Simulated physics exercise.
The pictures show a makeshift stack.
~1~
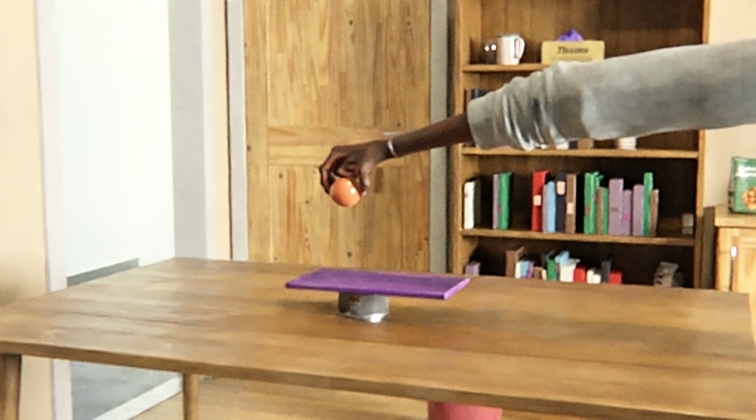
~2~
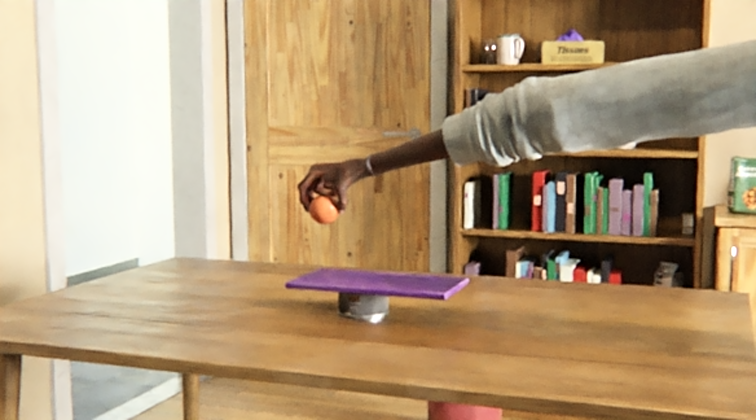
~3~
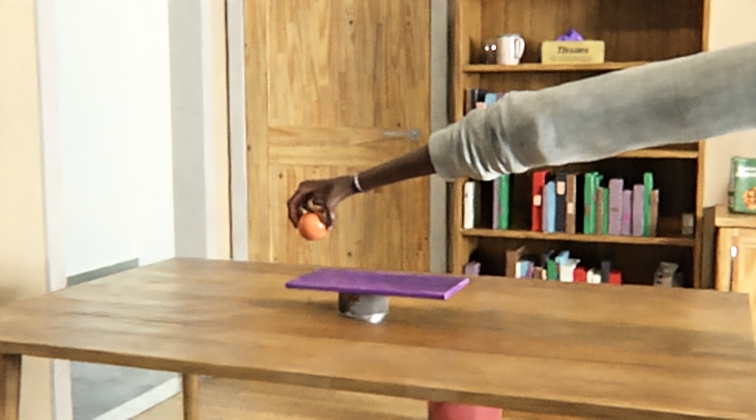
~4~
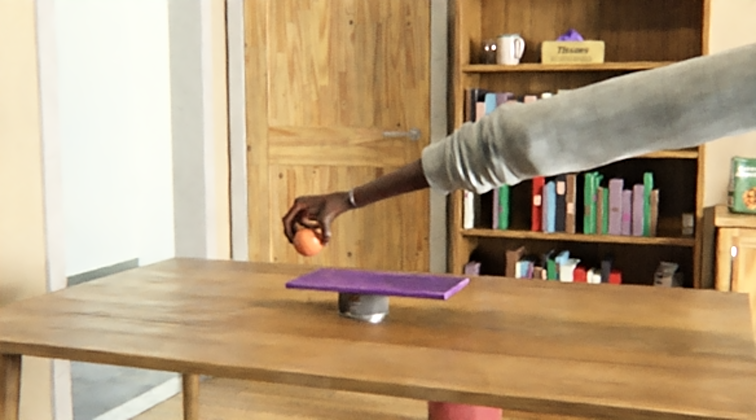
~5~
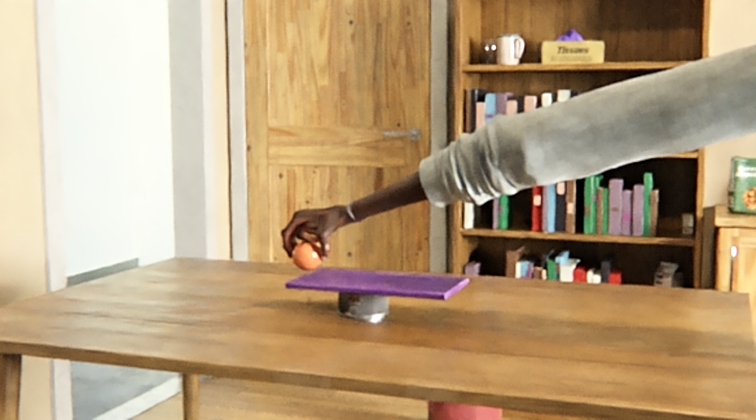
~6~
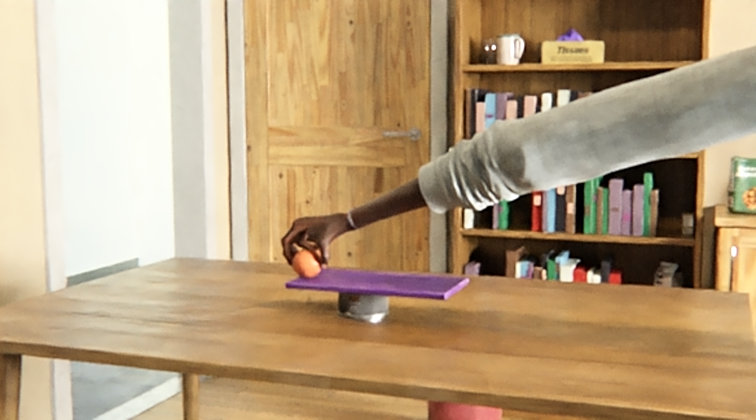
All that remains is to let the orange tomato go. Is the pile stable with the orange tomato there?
As it turns out, it keeps its balance.
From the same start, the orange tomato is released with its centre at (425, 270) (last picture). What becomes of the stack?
Then it gives way.
Then, 0.30 s later than the last frame, all is still.
Then, 0.70 s later than the last frame, orange tomato resting near (307, 264).
When it is over, all 3 as before. End places, in pixels of the last picture, orange tomato near (307, 264). The stack holds.
